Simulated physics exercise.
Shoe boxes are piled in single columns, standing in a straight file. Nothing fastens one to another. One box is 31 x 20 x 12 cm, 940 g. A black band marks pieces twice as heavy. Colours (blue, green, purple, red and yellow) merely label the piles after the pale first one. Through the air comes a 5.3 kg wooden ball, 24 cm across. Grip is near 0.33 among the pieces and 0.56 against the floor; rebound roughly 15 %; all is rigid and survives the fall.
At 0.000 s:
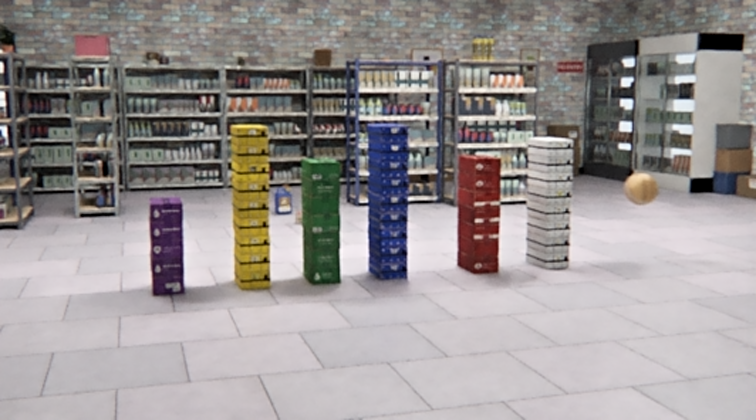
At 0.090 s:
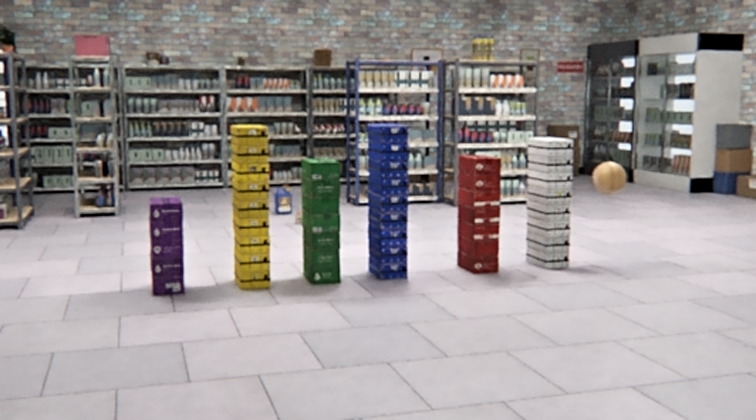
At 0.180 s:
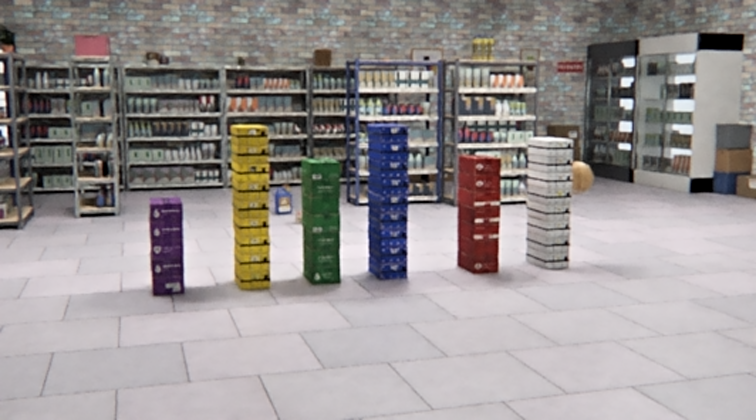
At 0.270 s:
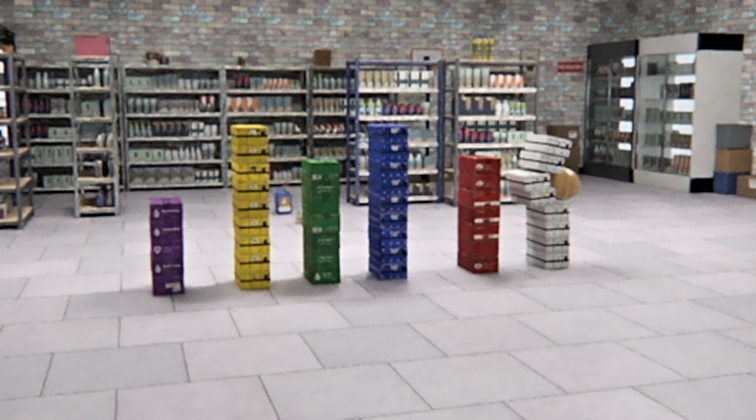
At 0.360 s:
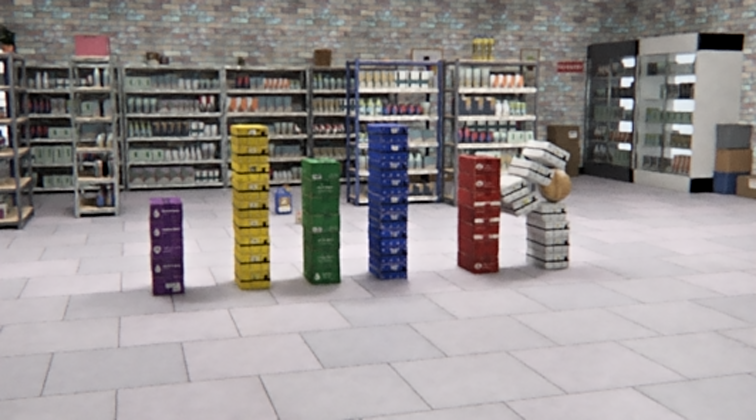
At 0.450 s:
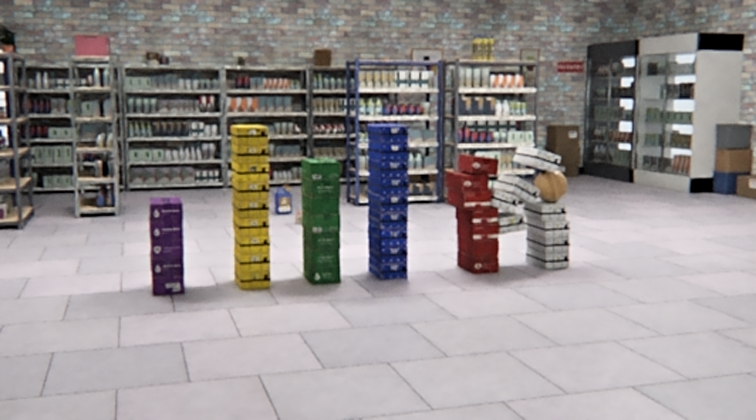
Six coloured stacks of boxes standing in a shop as a ball flies in from the right, knocking white boxes into the red stack.
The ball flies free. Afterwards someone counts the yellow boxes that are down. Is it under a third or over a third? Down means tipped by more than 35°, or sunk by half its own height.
Fewer than one in three of them.
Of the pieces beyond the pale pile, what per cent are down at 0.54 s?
By then 0 per cent.
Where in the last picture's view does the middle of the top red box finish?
Near (442, 237).
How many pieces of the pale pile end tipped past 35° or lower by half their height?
4 of them.
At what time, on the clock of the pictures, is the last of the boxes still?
At about 2.0 s.
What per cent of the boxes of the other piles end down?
Near 15 per cent.
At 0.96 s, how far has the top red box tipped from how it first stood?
About 5°.
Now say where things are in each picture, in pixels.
In the first picture (each place is the centre of the face we see best), ball (641, 189) 58 cm from contact, 3.4 m/s; top yellow box (253, 136); top blue box (395, 134); the others all in place.
The second picture shows ball (609, 178) 31 cm from contact, 3.1 m/s; top yellow box (253, 136).
The third picture shows ball (576, 178) 31 mm from contact, 3.1 m/s; top yellow box (253, 136).
The fourth picture shows ball (563, 185) after contact, 1.3 m/s; top yellow box (253, 136); the others all in place.
The fifth picture shows ball (554, 186) after contact, 0.8 m/s; top yellow box (253, 136); the others all in place.
The sixth picture shows ball (551, 186) after contact, 0.3 m/s; top yellow box (253, 136); top red box (485, 166) tilted 6°; 4 have shifted.
By 0.54 s, 4 of the pale pile down; none of the 9 yellow boxes down (0 of 37 in all colours); top yellow box unmoved; top red box tilted 15°.
By 0.70 s, 4 of the pale pile down; none of the 9 yellow boxes down (2 of 37 in all colours); top yellow box unmoved; top red box tilted 54°, 17 cm lower.
By 0.96 s, 4 of the pale pile down; none of the 9 yellow boxes down (5 of 37 in all colours); top yellow box unmoved; top red box 46 cm lower.
When it is over (2.3 s), 4 of the pale pile down; none of the 9 yellow boxes down (5 of 37 in all colours); top yellow box unmoved; top blue box unmoved. That is 0 per cent. In pixels of the last frame, middles, top yellow box near (249, 135), top blue box near (387, 133).
